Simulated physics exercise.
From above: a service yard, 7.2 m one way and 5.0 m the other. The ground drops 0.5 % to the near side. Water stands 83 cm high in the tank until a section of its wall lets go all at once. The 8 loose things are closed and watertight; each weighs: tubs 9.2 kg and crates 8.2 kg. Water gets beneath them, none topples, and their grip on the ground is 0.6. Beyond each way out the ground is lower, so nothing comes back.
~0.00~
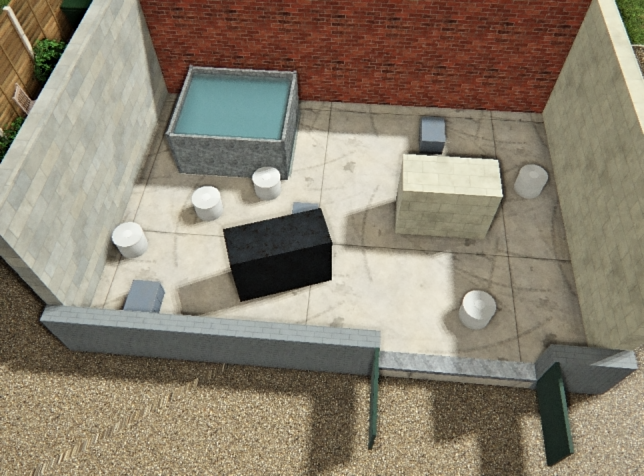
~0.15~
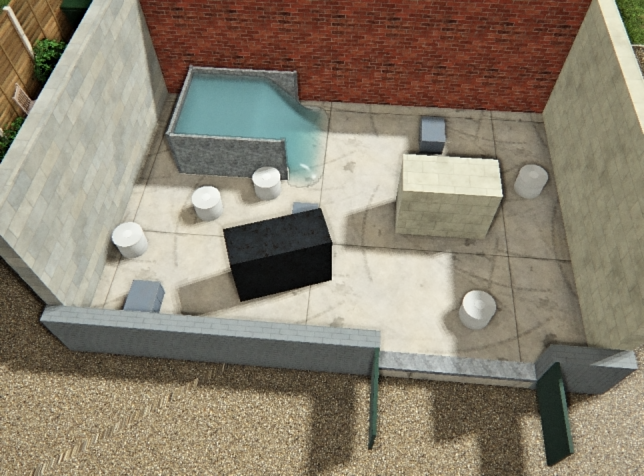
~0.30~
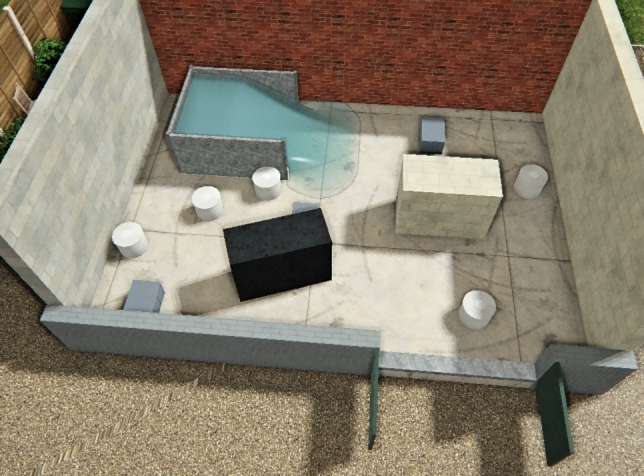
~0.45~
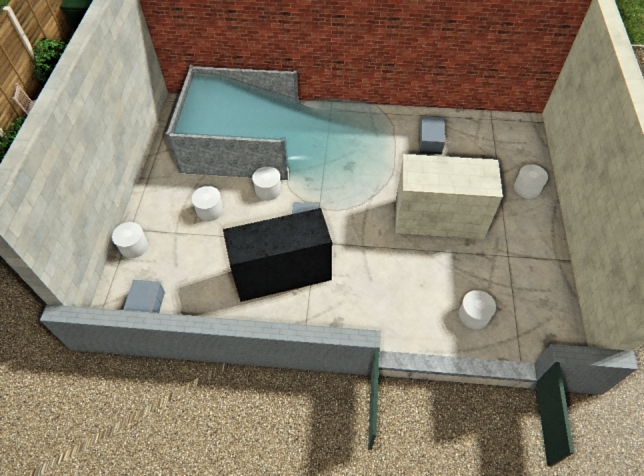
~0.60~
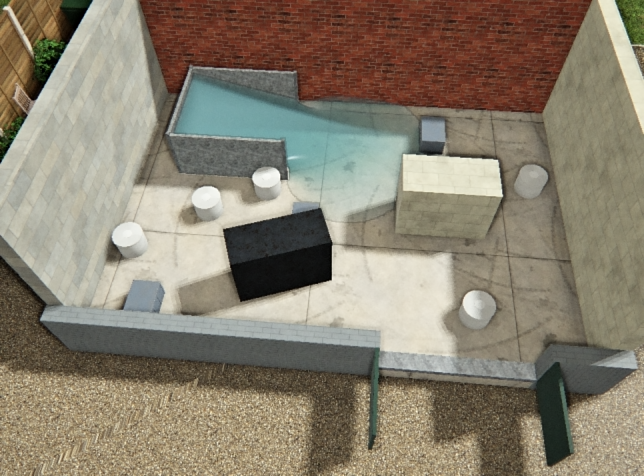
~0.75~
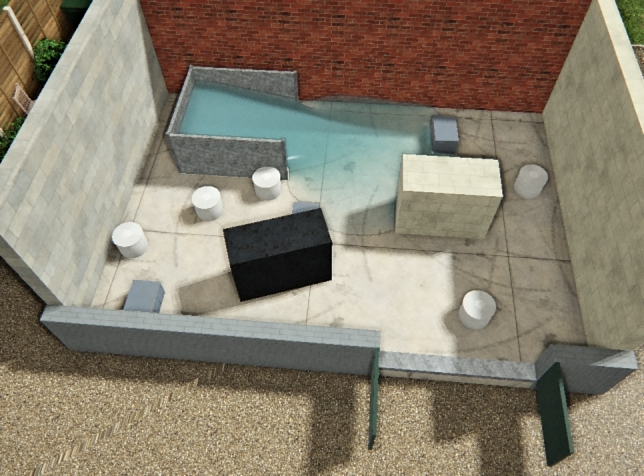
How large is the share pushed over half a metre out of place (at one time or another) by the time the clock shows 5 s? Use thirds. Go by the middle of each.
That comes to from one to two thirds.
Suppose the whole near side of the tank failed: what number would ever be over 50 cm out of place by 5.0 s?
Then 7.
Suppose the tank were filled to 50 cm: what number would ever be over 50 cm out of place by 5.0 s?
Then 2.
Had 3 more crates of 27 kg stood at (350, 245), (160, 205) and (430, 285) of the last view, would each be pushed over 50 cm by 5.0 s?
In turn: Less, less, under.
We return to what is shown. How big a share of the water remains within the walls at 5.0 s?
Some 84 per cent remains.
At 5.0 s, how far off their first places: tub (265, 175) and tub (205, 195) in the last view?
In turn: 0 cm, 0 cm.
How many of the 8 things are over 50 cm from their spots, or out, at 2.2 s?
I count 1.
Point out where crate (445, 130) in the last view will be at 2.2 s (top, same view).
Around (552, 115).
After 1.1 s 1 of 8 are over 50 cm from their spots; 0 afloat.
After 2.2 s 1 of 8 are over 50 cm from their spots; 2 afloat.
After 3.5 s 2 of 8 are over 50 cm from their spots; 1 afloat.
After 5.0 s 3 of 8 are over 50 cm from their spots, and 3 have been at some point; 2 afloat.
